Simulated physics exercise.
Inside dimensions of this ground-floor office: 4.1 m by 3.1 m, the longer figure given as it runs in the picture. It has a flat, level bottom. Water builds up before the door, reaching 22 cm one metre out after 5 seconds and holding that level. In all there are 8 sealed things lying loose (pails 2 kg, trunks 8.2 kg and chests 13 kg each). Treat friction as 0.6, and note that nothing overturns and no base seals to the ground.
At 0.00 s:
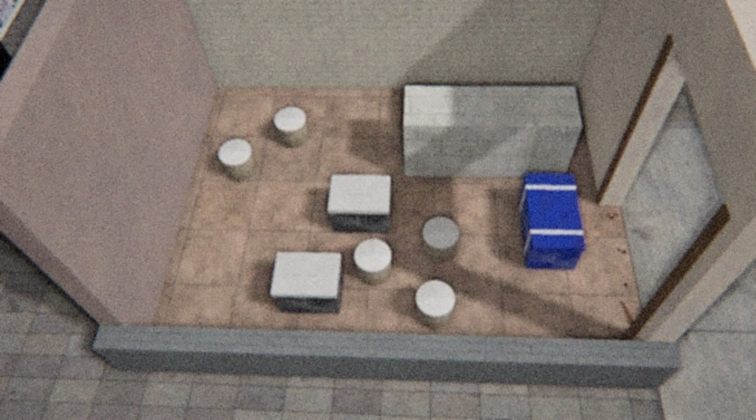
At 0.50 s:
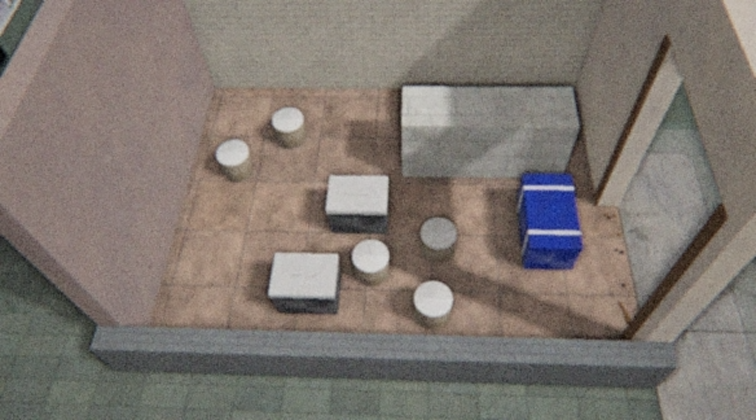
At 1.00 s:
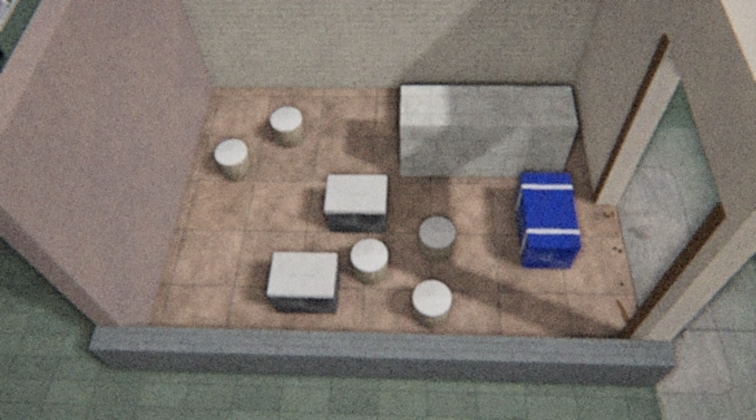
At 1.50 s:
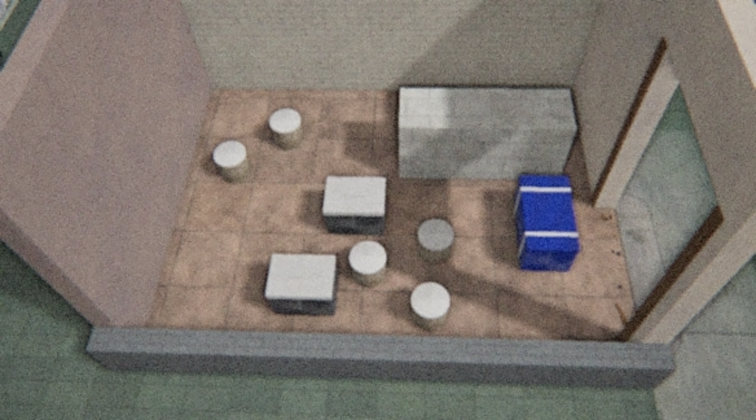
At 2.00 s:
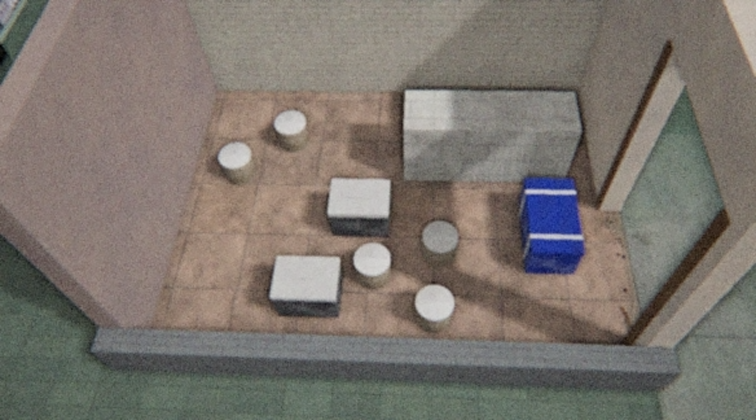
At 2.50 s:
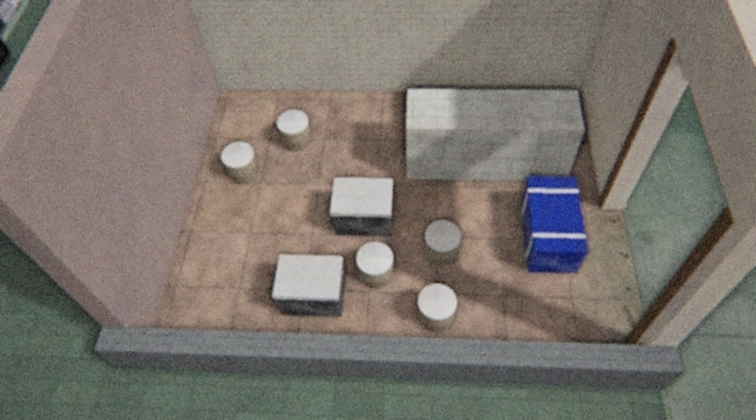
Greenish water spreading over grey paving outside a roofless room and edging in at the right doorway, the blue trunk staying still.
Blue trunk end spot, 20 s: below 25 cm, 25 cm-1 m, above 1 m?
Above 1 m.
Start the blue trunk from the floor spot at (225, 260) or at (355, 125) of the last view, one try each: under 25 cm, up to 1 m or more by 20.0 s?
So, one try each: It goes a long distance the first time and budges a bit the second.
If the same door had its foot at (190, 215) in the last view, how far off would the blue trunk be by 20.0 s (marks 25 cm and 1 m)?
Observation: Blue trunk small displacement.
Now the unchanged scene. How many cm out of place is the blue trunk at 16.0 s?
I'd put it at around 200 cm.
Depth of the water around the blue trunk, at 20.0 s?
I'd put it at about 22 cm.
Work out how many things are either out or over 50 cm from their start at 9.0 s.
Tally: 8.
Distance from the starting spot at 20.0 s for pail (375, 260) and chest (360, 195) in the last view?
Shifts: 200 cm / 140 cm.
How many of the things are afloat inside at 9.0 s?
At that moment it comes to 8.
After 4.0 s the blue trunk is near (504, 195), 0.5 m from its start, aground; 0 afloat.
After 9.0 s the blue trunk is near (332, 92), 2.6 m from its start, afloat; 8 afloat.
After 16.0 s the blue trunk is near (390, 93), 2.0 m from its start, afloat; 8 afloat.
After 20.0 s the blue trunk is near (392, 90), 2.0 m from its start, afloat; 8 afloat.
